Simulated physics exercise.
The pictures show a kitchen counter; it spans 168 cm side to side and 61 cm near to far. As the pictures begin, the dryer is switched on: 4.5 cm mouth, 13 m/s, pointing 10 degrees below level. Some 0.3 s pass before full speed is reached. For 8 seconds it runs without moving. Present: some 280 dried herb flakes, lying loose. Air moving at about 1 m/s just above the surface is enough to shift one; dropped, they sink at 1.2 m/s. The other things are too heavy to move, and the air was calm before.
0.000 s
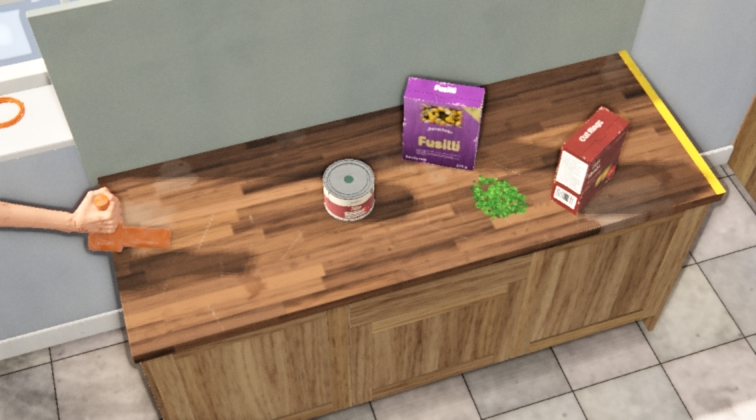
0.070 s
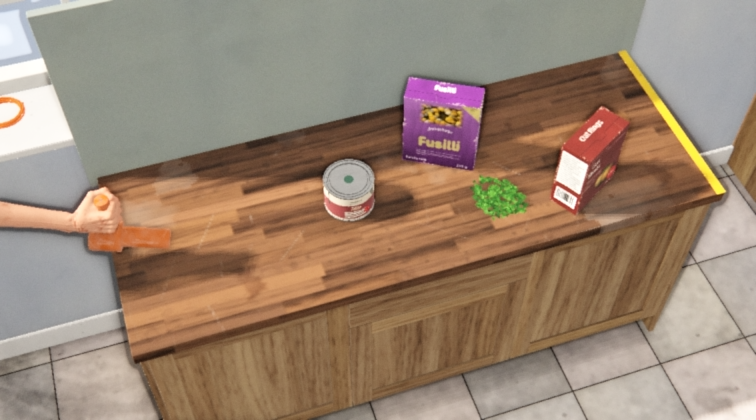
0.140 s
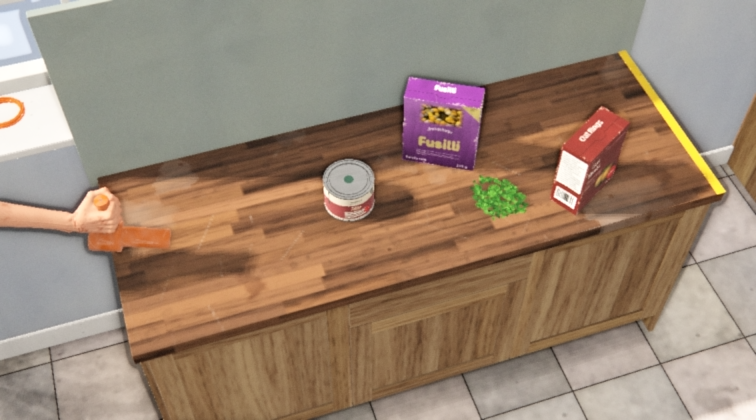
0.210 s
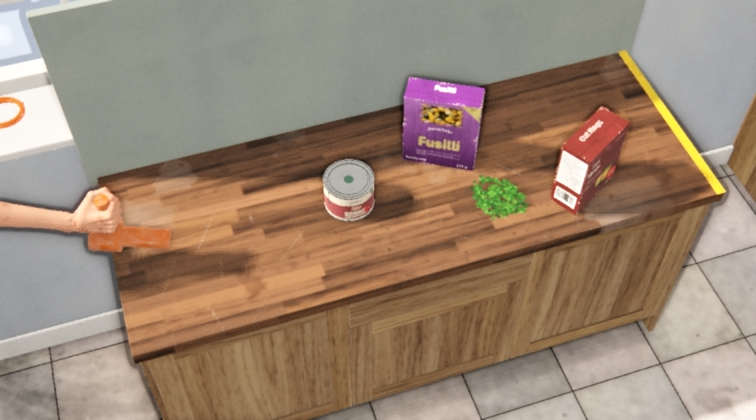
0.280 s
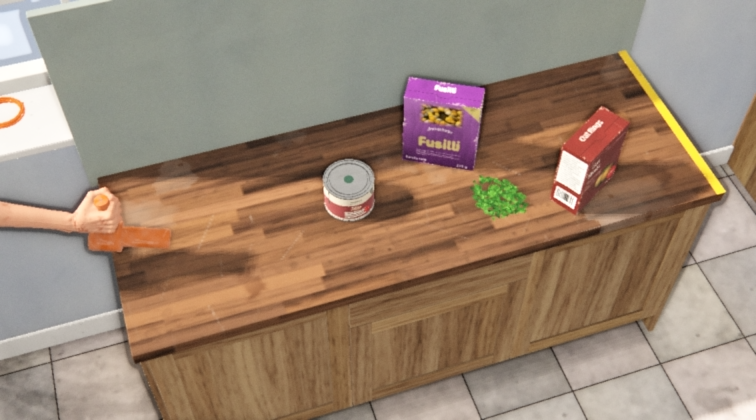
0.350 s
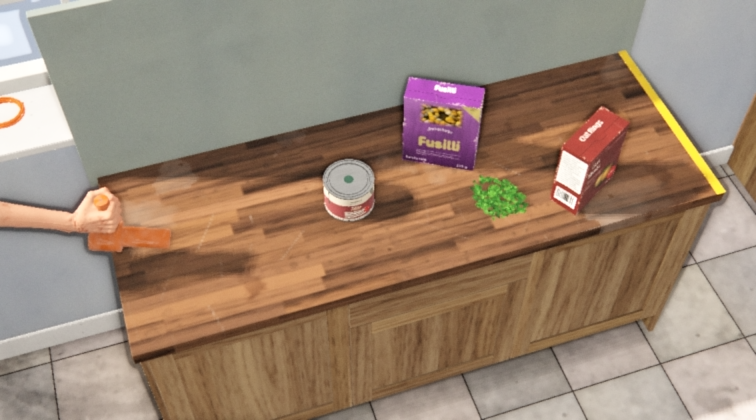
On a kitchen counter, a hand holds an orange dryer while the green flakes stay still.
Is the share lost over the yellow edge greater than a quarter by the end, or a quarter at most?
I suspect that edge gives up more than a quarter.
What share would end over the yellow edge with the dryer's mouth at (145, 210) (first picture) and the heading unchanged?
You'd be looking at something like 0 in a hundred.
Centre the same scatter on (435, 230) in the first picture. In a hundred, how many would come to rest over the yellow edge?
40 %.
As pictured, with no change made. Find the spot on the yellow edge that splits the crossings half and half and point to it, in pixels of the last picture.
Median crossing, approx. (668, 111).
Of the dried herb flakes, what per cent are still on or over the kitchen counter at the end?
Around 5 in a hundred remain.
After 1.6 s the count stands so, 50 % are over the yellow edge; the middle of those still in play is near (630, 109).
After 2.6 s the count stands so, 80 % are over the yellow edge.
After 4.4 s the count stands so, 84 % are over the yellow edge.
After 8.0 s, at the end, 85 % are over the yellow edge.
